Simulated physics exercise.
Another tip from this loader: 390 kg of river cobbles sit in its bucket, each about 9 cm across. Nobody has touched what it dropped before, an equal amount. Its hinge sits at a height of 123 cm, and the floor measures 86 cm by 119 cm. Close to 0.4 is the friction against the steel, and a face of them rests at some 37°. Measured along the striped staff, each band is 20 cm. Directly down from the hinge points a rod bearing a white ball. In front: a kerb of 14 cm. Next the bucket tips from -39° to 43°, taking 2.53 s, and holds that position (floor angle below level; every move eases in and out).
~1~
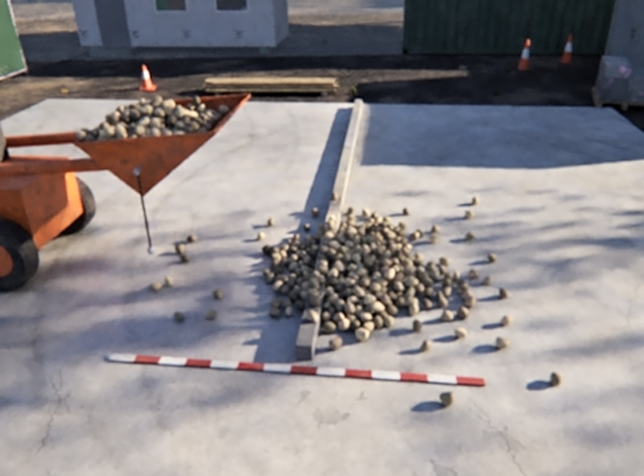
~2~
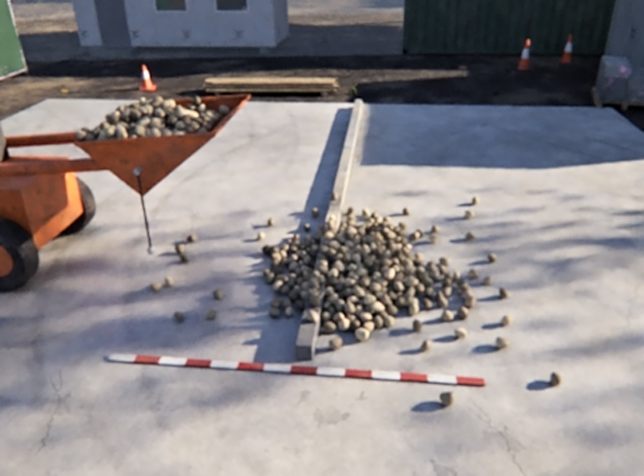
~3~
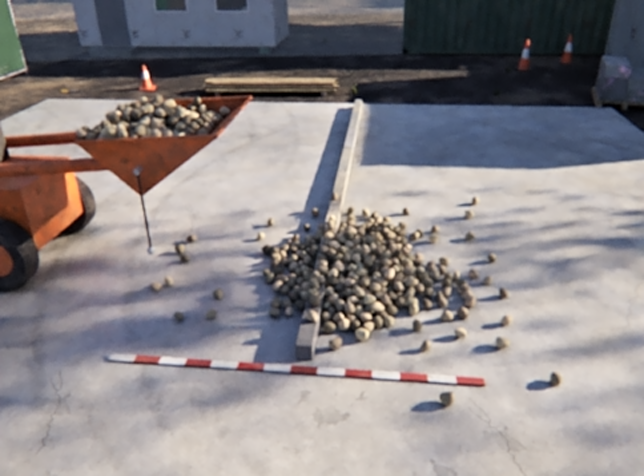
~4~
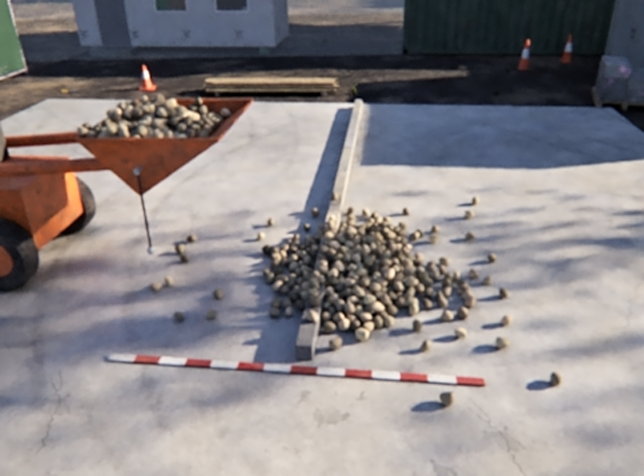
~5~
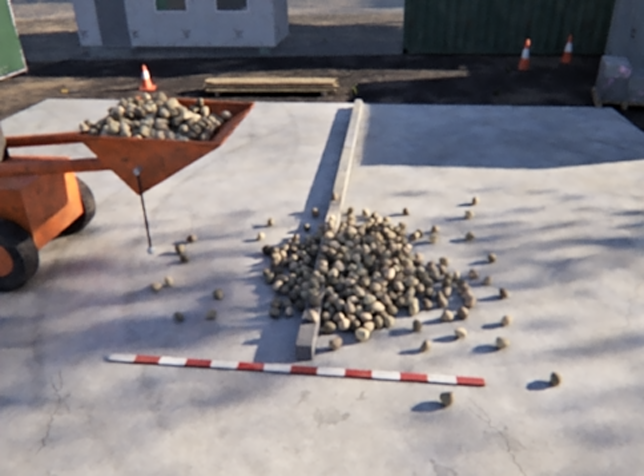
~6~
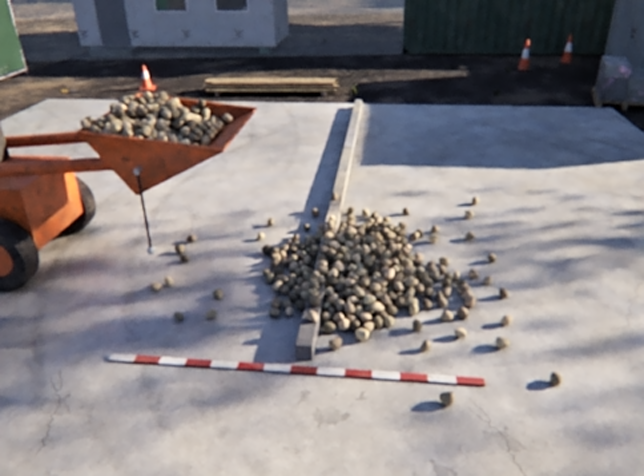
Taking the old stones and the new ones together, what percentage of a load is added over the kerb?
About 1 per cent.
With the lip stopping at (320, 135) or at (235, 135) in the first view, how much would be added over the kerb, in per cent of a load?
First place: Roughly 85 %; second place: Roughly 0 %.
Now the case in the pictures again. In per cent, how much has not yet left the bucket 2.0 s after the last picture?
About 5 per cent is held.
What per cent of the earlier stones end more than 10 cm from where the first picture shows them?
The answer is about 0 per cent.
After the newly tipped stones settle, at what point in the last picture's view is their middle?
In the last view, somewhere near (269, 259).
Then, 1.3 s after the last picture the floor is at 30°; in per cent of one load, 84 in the bucket, 38 on this side of the kerb, 80 over the kerb; the foremost stones are at (495, 276).
Then, 2.0 s after the last picture the floor is at 43°; in per cent of one load, 4 in the bucket, 118 on this side of the kerb, 80 over the kerb; the foremost stones are at (495, 276).
Then, 2.4 s after the last picture the floor is at 43°; in per cent of one load, 0 in the bucket, 122 on this side of the kerb, 80 over the kerb; the foremost stones are at (495, 276).
Then, 5.1 s after the last picture the floor is at 43°; in per cent of one load, 0 in the bucket, 122 on this side of the kerb, 80 over the kerb; the foremost stones are at (495, 276). Net gain over the kerb, 1.
